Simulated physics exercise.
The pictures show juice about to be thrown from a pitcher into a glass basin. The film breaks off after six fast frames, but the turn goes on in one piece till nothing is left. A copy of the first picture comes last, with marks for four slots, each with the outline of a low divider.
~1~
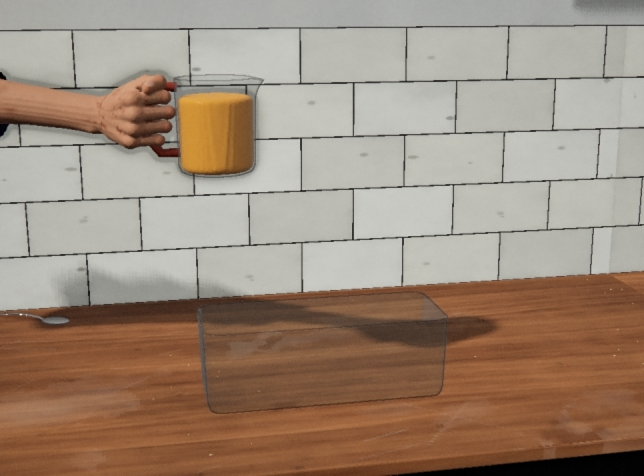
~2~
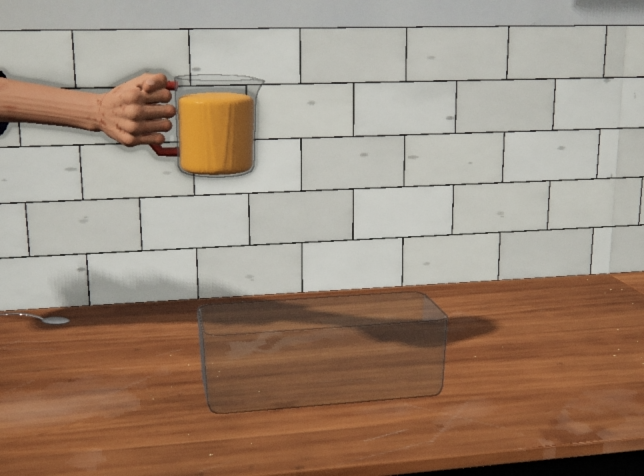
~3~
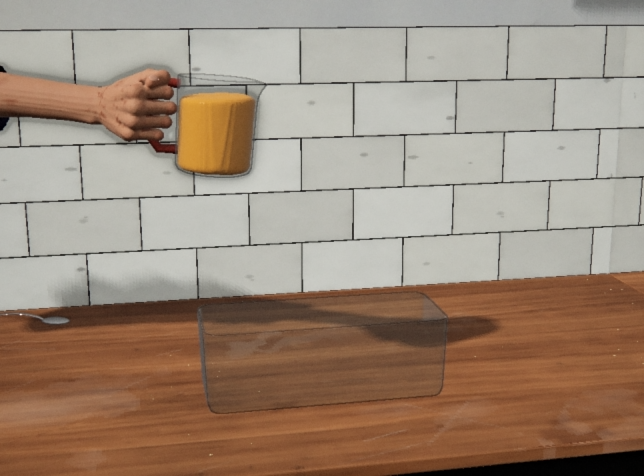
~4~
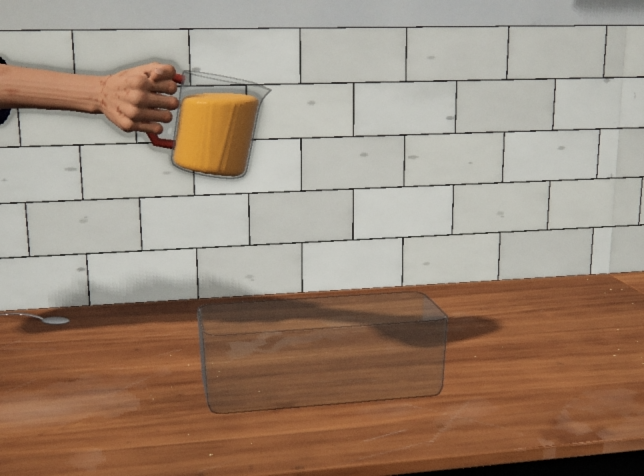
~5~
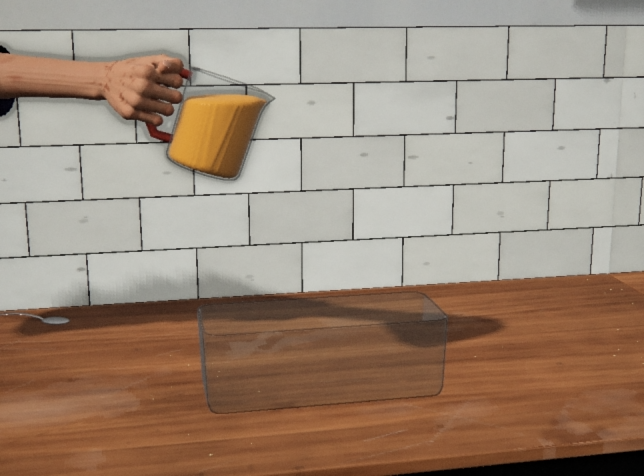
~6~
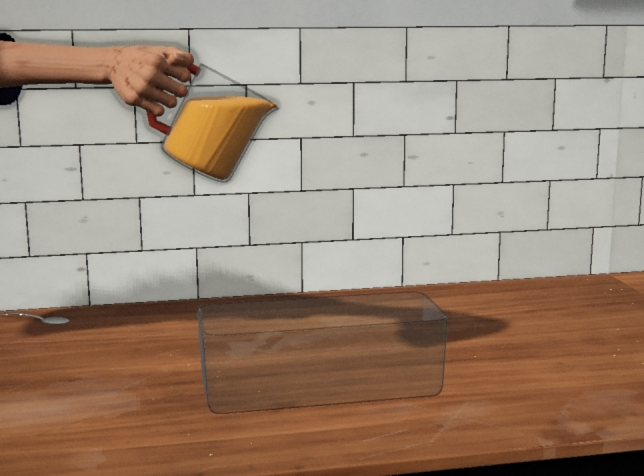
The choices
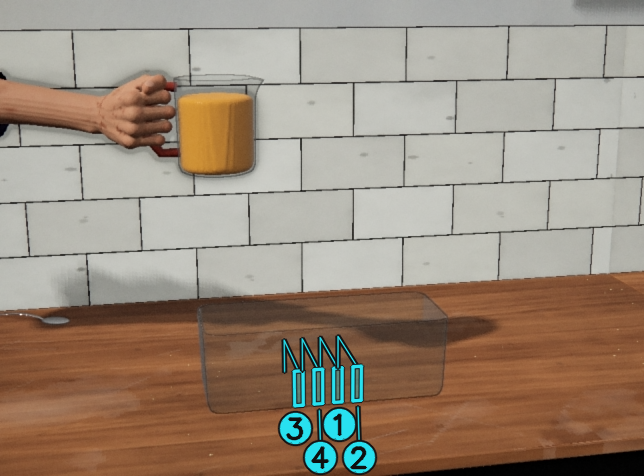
A hand held a clear pitcher of orange juice upright above a glass basin on a wooden counter, then gradually tilted it to the right until the juice reached the lip.
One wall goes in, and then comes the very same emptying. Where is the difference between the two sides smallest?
2 beats the others.
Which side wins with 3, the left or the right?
More ends on the right.
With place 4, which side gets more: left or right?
The right side.
On the marked copy, 1 at (338, 408); 2 at (357, 406); 3 at (299, 411); 4 at (319, 410).
With 1, about 10 % ends left of the wall and 86 % right of it; 3 % is lost outside.
With 2, about 42 % ends left of the wall and 55 % right of it; 3 % is lost outside.
With 3, about 6 % ends left of the wall and 91 % right of it; 3 % is lost outside.
With 4, about 5 % ends left of the wall and 92 % right of it; 3 % is lost outside.
